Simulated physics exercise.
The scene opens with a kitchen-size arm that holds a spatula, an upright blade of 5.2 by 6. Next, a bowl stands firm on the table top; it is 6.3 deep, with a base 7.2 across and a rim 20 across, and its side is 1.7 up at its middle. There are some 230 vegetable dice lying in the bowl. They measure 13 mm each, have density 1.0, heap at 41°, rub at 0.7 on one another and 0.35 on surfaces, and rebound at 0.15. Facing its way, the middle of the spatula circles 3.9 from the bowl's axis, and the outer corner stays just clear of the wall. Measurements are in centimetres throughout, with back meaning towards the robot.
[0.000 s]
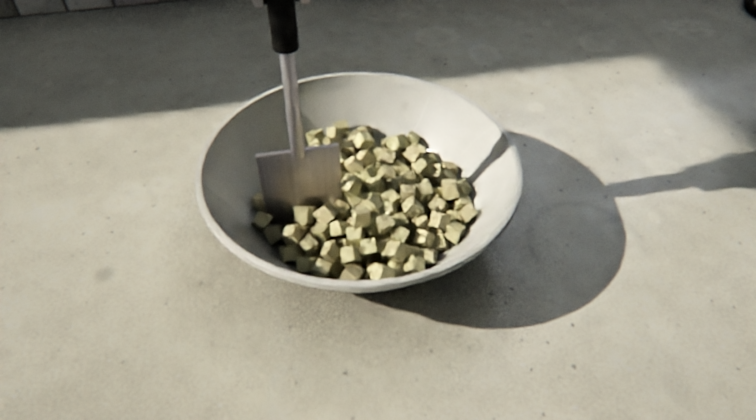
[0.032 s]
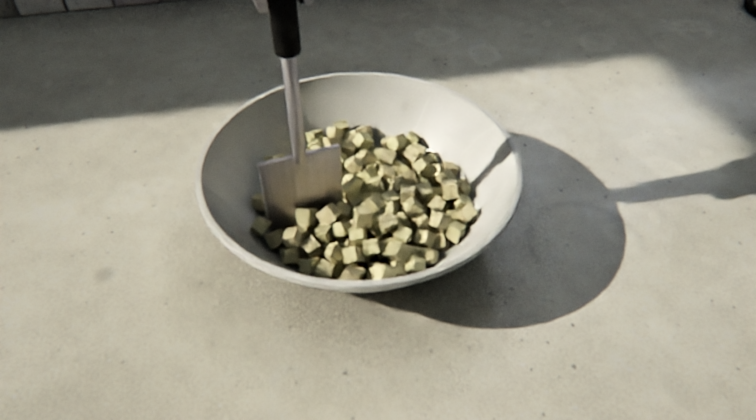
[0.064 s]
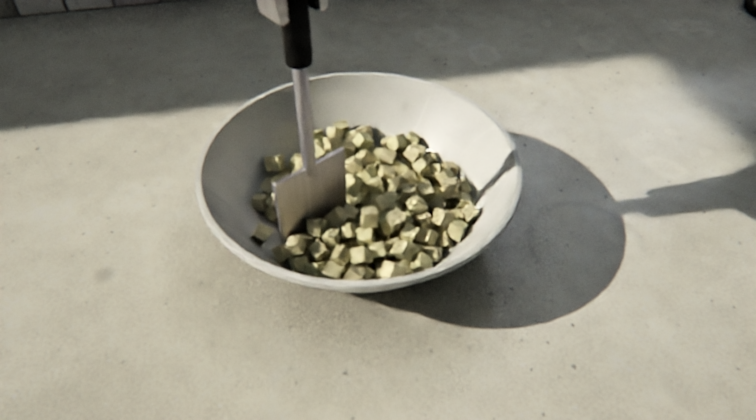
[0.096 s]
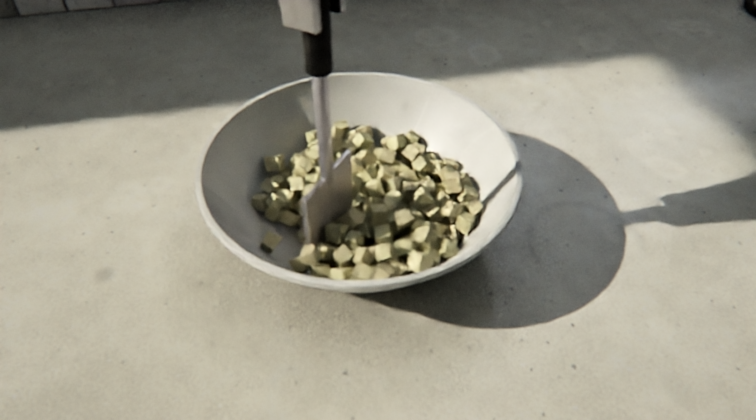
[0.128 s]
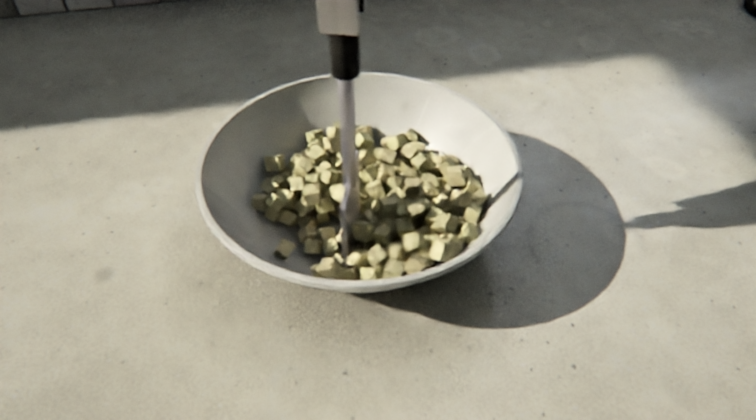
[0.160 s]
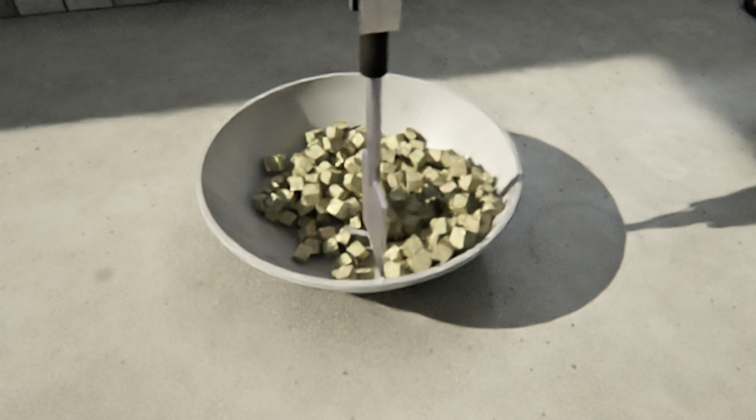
A spatula held upright by a robot arm stands at the left side of a pale bowl of greenish vegetable dice, its flat blade facing the viewer. It sweeps through the dice toward the right, turning until the blade is edge-on, pushing pieces aside and leaving a gap near the middle.
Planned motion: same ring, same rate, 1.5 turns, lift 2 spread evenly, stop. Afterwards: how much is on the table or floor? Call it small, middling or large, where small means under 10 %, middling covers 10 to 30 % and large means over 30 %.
I would call it middling.
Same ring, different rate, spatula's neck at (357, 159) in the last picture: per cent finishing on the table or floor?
Around 15 in a hundred.
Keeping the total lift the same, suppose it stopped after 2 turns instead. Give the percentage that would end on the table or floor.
Estimate: Near 20 %.
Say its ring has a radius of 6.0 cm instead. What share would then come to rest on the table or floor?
In that case roughly 0 per cent.
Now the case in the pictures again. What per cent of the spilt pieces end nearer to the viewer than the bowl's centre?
40 %, approximately.
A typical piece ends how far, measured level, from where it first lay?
10 cm.
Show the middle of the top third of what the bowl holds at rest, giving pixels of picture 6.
Close to (410, 172).
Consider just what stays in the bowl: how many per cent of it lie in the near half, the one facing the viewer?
Some 50 per cent.
After 0.43 s, 265° round, highest piece 8 above the table; 200 in the bowl, 19 on the table or floor, 8 in flight or on the tool.
After 0.70 s, 80° round, highest piece 8 above the table; 180 in the bowl, 39 on the table or floor, 8 in flight or on the tool.
After 1.03 s, 180° round, highest piece 6 above the table; 180 in the bowl, 47 on the table or floor.
After 1.73 s, 180° round, highest piece 6 above the table; 180 in the bowl, 47 on the table or floor.
In the end, 180 in the bowl, 47 on the table or floor. That is 21 % on the table or floor.
